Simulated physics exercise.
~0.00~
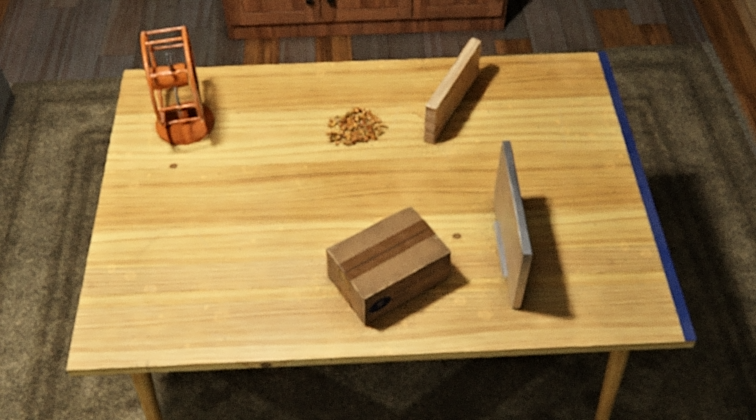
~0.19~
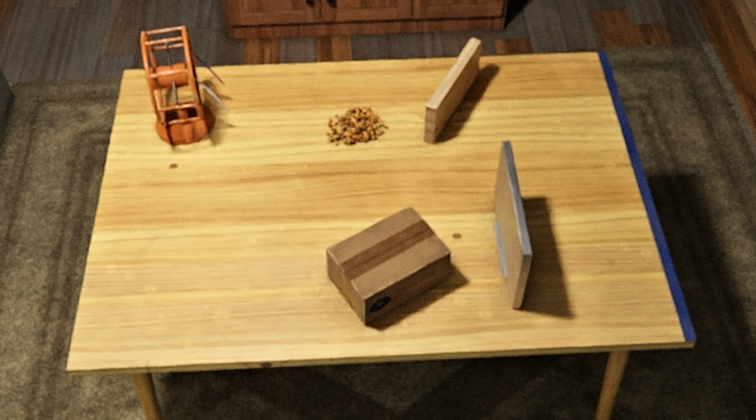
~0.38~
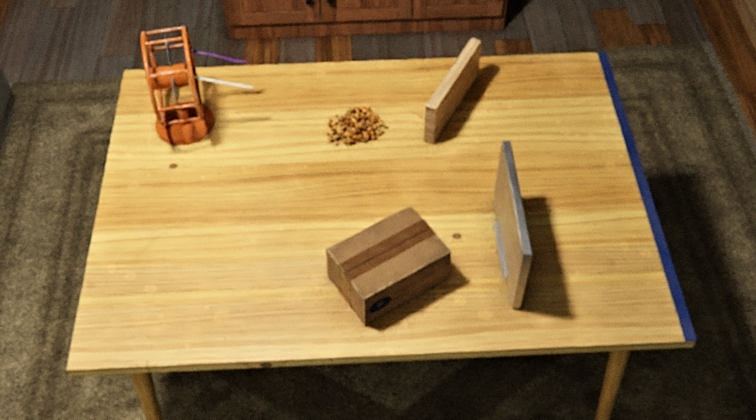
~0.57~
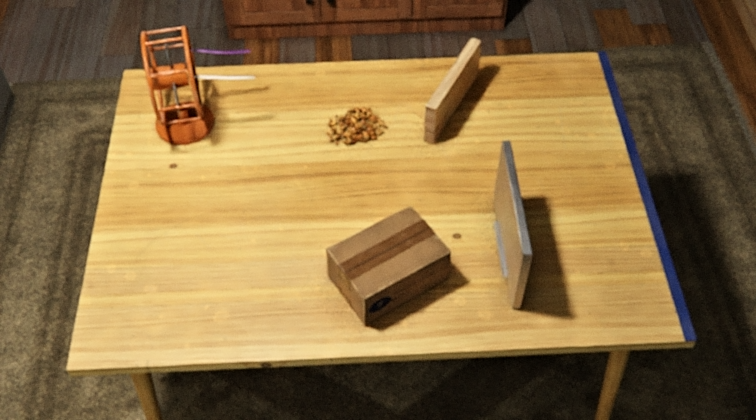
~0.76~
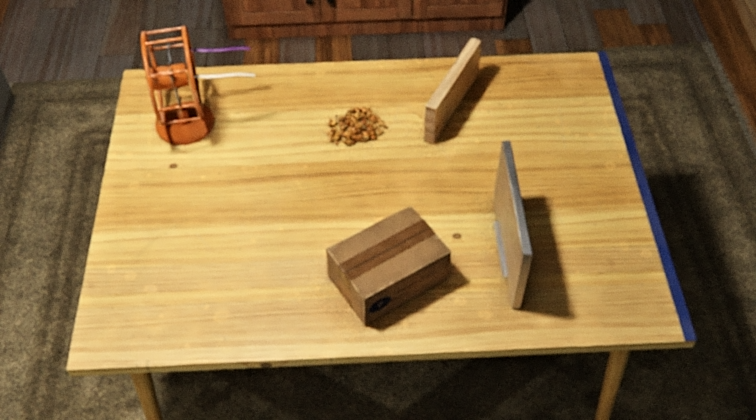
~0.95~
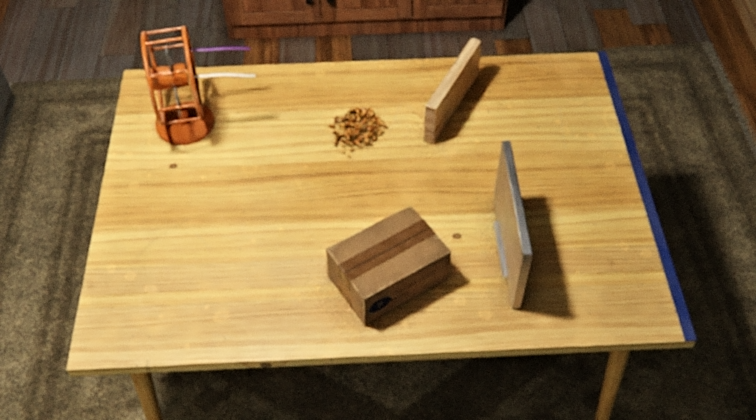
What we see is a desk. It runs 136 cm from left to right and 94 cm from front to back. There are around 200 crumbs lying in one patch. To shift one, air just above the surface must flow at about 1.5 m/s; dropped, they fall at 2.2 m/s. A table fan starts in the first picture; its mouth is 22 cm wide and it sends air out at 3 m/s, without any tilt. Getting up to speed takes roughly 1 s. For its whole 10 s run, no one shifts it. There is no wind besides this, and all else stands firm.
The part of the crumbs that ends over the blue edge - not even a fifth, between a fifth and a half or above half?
Under one in five.
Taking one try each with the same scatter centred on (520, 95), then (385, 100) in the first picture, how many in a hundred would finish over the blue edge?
In that order: 0 %, 0 %.
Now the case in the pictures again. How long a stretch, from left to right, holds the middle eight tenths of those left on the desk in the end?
I'd say close to 10 cm.
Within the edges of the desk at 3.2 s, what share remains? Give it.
Some 100 per cent at that time.
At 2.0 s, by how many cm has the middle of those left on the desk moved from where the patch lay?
About 5 cm.
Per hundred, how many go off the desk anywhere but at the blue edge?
The figure is near 0 %.
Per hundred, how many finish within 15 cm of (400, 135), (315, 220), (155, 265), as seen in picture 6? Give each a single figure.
I would say some 80 %, 0 % and 0 % respectively.
After 2.0 s, 86 % are on the move or not yet settled, 0 % are over the blue edge; the middle of those still in play is near (366, 130).
After 3.2 s, 84 % are on the move or not yet settled, 0 % are over the blue edge; the middle of those still in play is near (367, 130).
After 5.5 s, 80 % are on the move or not yet settled, 0 % are over the blue edge; the middle of those still in play is near (370, 131).
After 10.0 s, at the end, 0 % are over the blue edge; the middle of those still in play is near (370, 131).
